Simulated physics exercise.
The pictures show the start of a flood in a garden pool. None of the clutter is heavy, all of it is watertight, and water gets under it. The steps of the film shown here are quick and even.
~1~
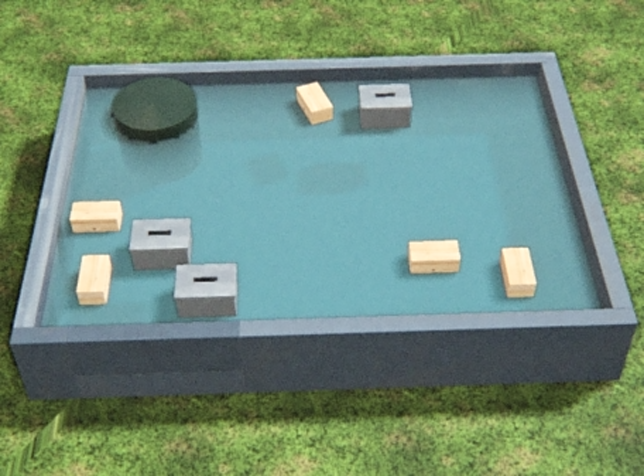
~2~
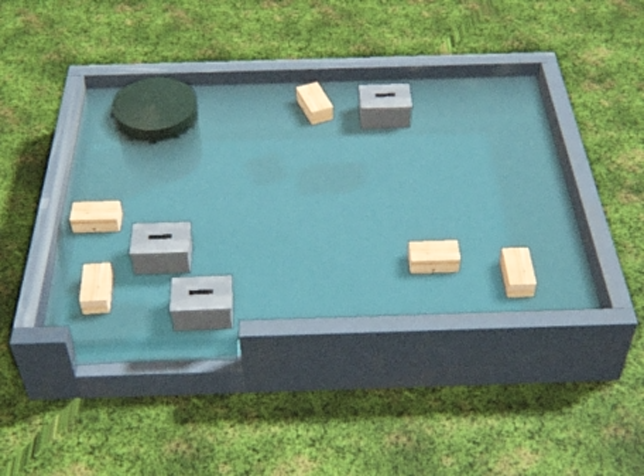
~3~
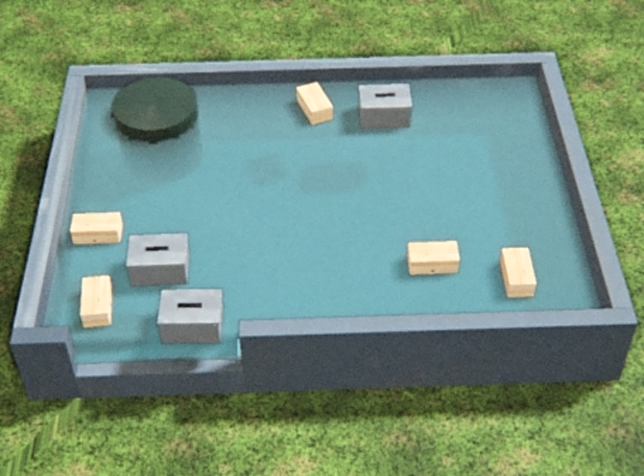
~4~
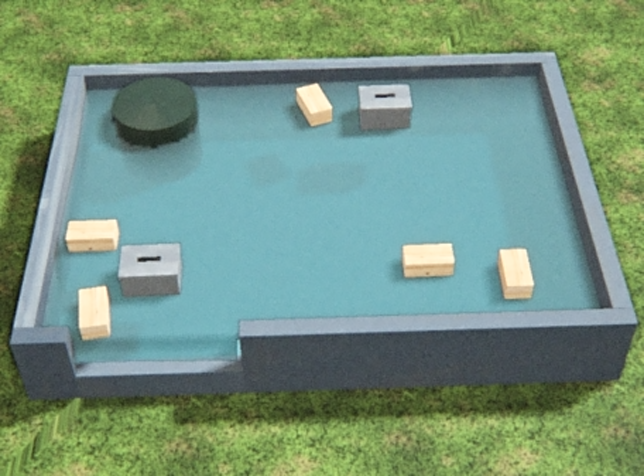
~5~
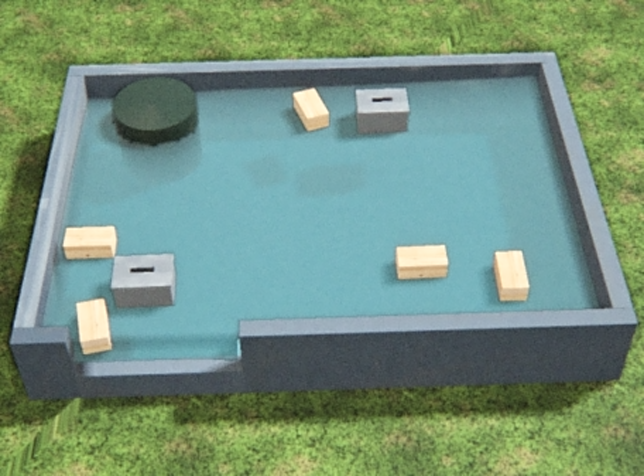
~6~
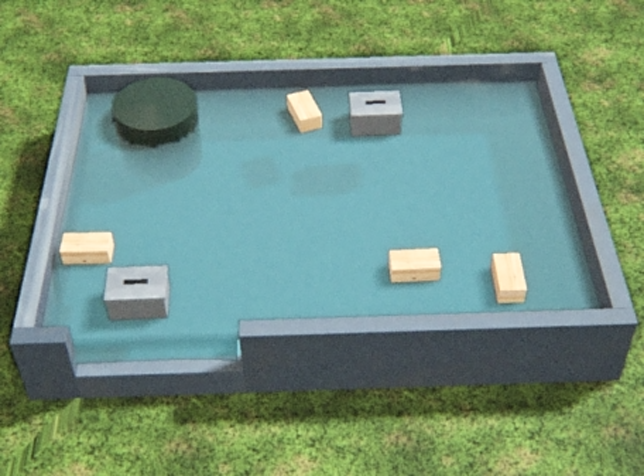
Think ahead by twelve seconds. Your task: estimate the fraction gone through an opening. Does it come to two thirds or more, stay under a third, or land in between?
Fraction: One third to two thirds.
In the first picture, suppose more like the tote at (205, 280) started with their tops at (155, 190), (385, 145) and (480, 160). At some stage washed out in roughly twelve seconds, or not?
First one makes it out, second one does not escape, third one does not escape.
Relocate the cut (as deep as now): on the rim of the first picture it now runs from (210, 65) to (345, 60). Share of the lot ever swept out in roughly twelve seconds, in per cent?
I'd put it near 20 per cent.
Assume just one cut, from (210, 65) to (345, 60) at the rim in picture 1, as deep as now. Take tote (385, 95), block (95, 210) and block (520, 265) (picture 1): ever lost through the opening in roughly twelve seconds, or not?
Taken in that order, the answers are swept away, not lost, not lost.
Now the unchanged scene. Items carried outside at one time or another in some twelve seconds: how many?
4.
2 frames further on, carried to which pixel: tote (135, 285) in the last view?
Roughly (126, 310).
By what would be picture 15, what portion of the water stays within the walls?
Roughly 82 in a hundred.
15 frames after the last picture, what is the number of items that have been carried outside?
The number comes to 4.
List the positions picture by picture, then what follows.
A tote at (160, 234) floats; a block at (95, 210) floats; 0 of 8 have shifted, in the first picture.
A tote at (160, 238) floats; a block at (95, 211), afloat; 1 of 8 have shifted, in the second picture.
A tote at (157, 250) floats, close to its start; a block at (95, 222) floats, close to its start; 4 of 8 have shifted, in the third picture.
A tote at (149, 260), afloat, close to its start; a block at (91, 230) floats, close to its start; 4 of 8 have shifted, in the fourth picture.
A tote at (143, 271), afloat, close to its start; a block at (89, 237), afloat, close to its start; 5 of 8 have shifted, in the fifth picture.
A tote at (136, 283) floats, a stride from its start; a block at (86, 242) floats, close to its start; 8 of 8 have shifted, in the sixth picture.
A moment on, 2 of 8 are out; 6 afloat.
Next, 3 of 8 are out; 5 afloat.
Later, 4 of 8 are out; 4 afloat.
In the end, 4 of 8 are out; 4 afloat.
